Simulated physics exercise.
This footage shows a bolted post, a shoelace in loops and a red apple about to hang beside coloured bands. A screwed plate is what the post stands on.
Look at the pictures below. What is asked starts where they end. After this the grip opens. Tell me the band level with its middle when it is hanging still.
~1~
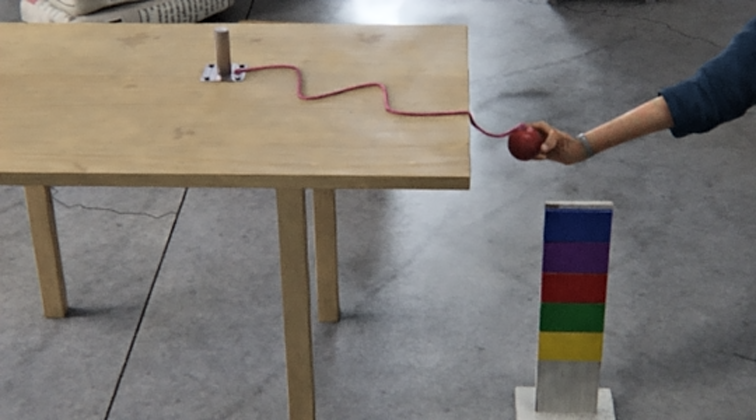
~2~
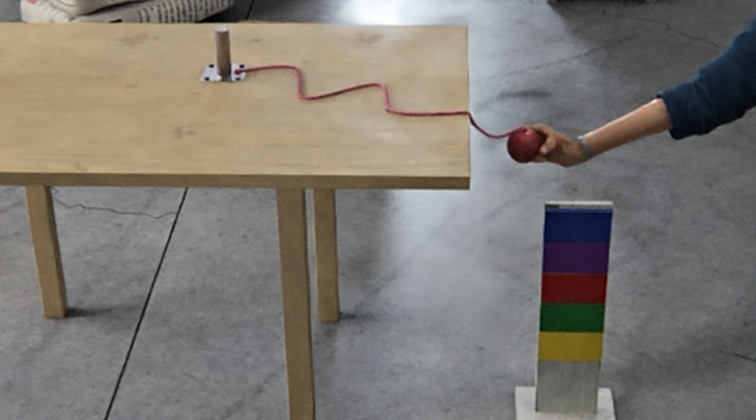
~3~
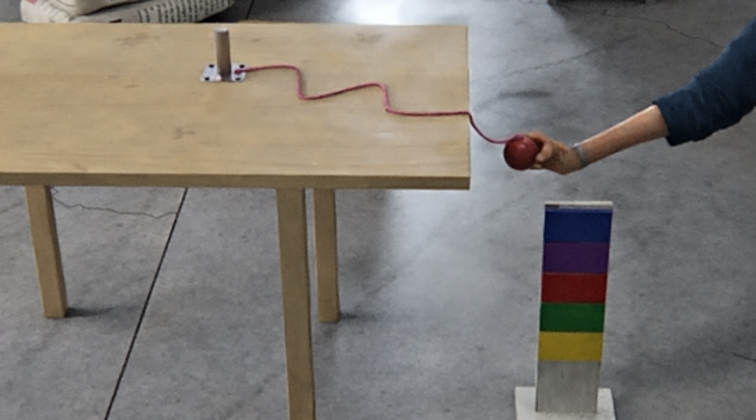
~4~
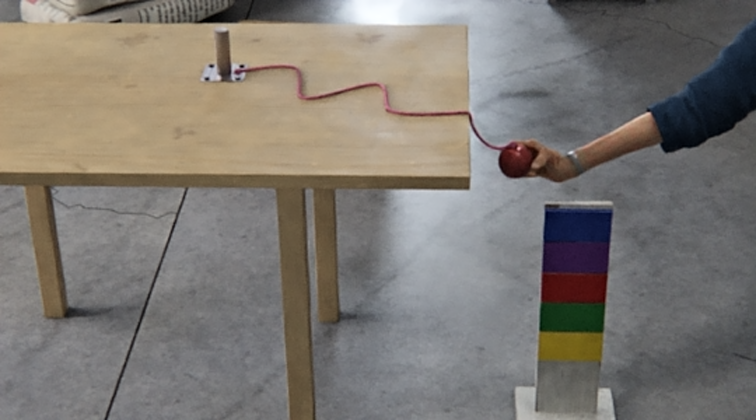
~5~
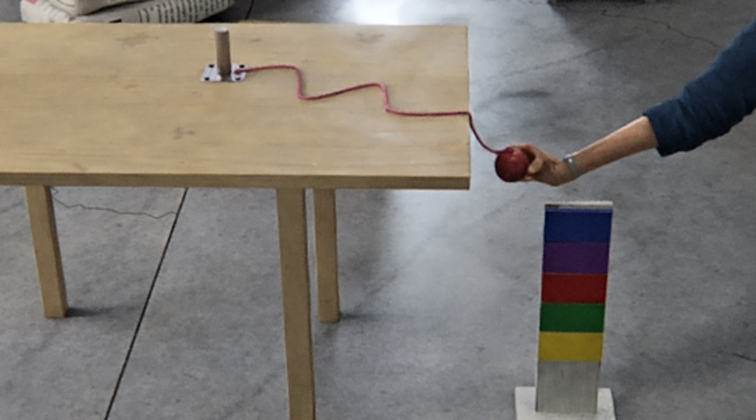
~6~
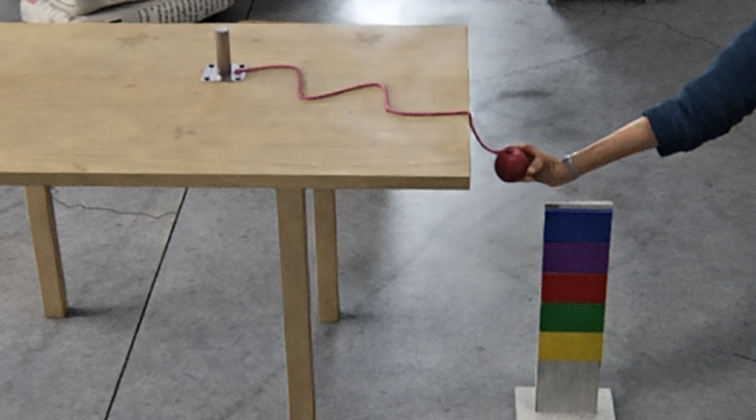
That is the red band.
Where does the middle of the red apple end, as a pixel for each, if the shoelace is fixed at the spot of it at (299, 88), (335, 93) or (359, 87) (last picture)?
Estimated spots in sequence: (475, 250), (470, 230), (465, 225).
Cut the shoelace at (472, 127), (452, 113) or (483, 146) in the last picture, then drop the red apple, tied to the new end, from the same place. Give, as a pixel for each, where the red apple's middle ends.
In order, roughly (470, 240), (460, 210) and (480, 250).
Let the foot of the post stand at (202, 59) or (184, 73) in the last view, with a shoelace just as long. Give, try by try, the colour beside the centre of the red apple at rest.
In turn, purple and then purple.
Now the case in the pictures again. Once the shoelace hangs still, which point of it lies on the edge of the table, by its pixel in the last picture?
Look close to (386, 96) - that's the one.
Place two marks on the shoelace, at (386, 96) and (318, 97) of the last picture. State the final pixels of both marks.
At (469, 107) for the first, at (378, 91) for the second.
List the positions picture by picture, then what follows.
Red apple (525, 143); blue (578, 227); purple (576, 258); red (574, 289); green (572, 318); yellow (570, 347), in the first picture.
Red apple (524, 146); shoelace through (274, 67) (299, 89) (349, 89) (386, 103) (452, 113), in the second picture.
Red apple (520, 153), in the third picture.
Red apple (515, 161); shoelace through (274, 67) (299, 89) (349, 89) (386, 103) (452, 113), in the fourth picture.
Red apple (512, 166), in the fifth picture.
Red apple (512, 166); shoelace through (274, 67) (299, 89) (349, 89) (386, 103) (452, 113), in the sixth picture.
Soon after, apple near (453, 256); level with purple.
After that, apple near (478, 273); level with red.
In the end, apple near (472, 280); level with red. The red one.
